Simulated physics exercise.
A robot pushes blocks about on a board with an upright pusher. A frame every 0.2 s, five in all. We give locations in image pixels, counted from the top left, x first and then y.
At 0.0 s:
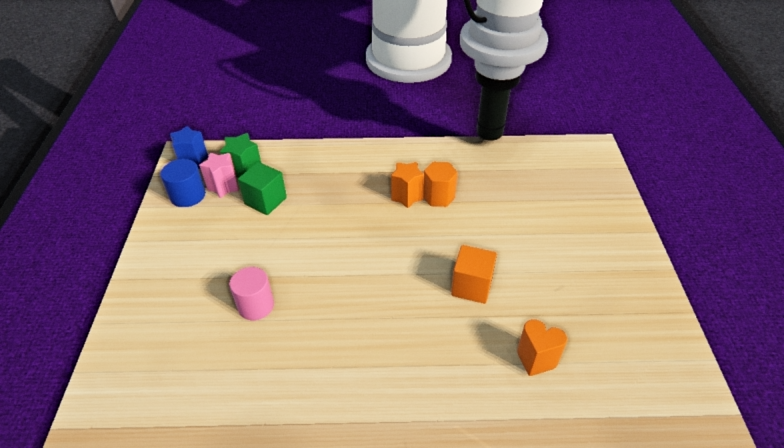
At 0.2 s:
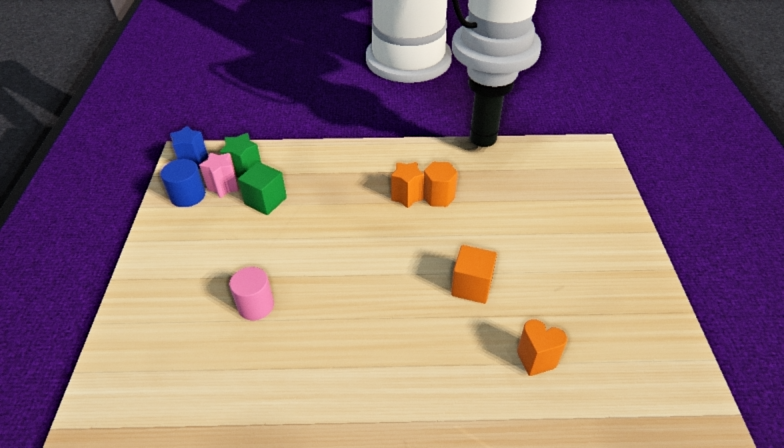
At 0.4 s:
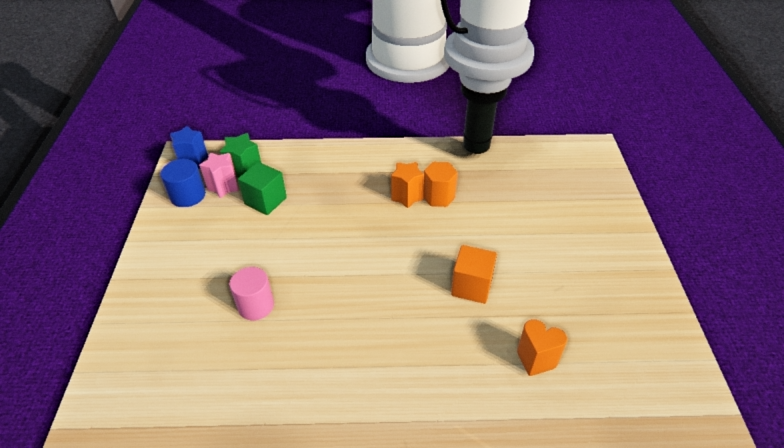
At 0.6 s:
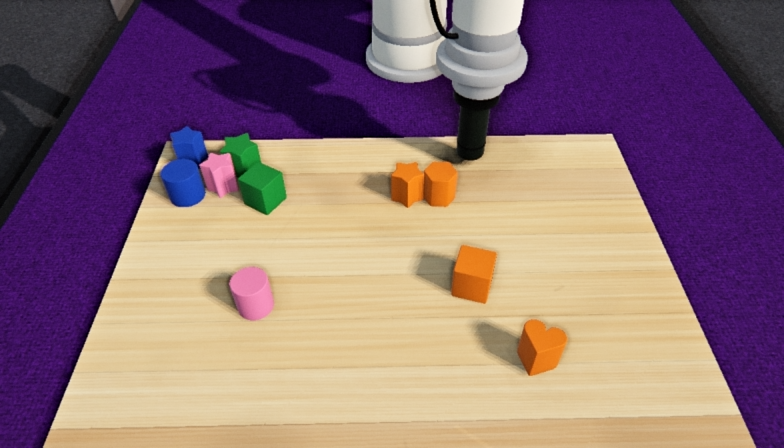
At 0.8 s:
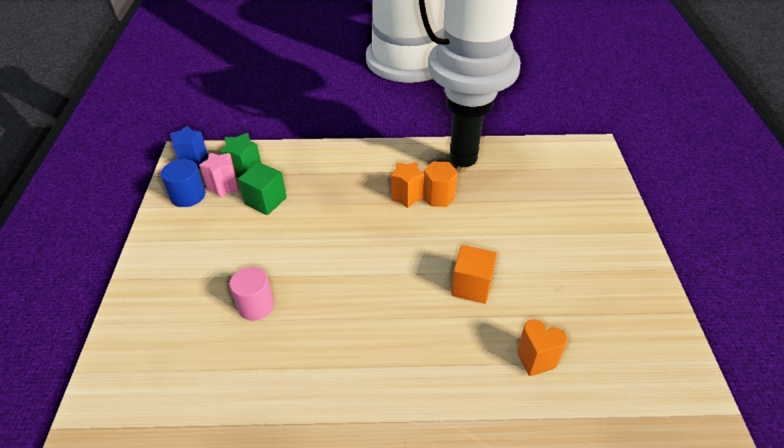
A white robot arm with a black, upright pusher stands at the far edge of a pale wooden board on purple carpet, seen from above at a fixed angle. Blue, green and pink blocks cluster at the upper left above a pink cylinder, with orange blocks at centre and right. The pusher slides slightly left and nearer, approaching an orange pair, while every block stays still.
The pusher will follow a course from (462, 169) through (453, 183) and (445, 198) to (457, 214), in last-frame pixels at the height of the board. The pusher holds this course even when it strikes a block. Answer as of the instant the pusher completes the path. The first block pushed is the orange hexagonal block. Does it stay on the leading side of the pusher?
I'd say it has come free.
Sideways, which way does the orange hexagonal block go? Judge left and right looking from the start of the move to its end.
Its shift is rightward.
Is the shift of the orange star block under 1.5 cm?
Yes, I think so.
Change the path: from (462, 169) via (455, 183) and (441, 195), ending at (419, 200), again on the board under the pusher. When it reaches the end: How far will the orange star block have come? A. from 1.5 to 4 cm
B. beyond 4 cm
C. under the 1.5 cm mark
The correct letter is A.
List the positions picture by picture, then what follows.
The first picture shows pusher's lower end at (490, 133); orange star block at (407, 171); orange hexagonal block at (441, 171).
The second picture shows pusher at (483, 140); blocks still.
The third picture shows pusher at (477, 146); blocks still.
The fourth picture shows pusher at (470, 153); blocks still.
The fifth picture shows pusher at (463, 159); orange star block at (407, 171); orange hexagonal block at (441, 171).
The first path, step by step. Halfway along, pusher at (449, 181); orange star block at (403, 174), turned 35° clockwise; orange hexagonal block at (432, 182).
At the end, pusher at (458, 204); orange star block at (401, 175), turned 50° clockwise; orange hexagonal block at (425, 194), turned 40° clockwise.
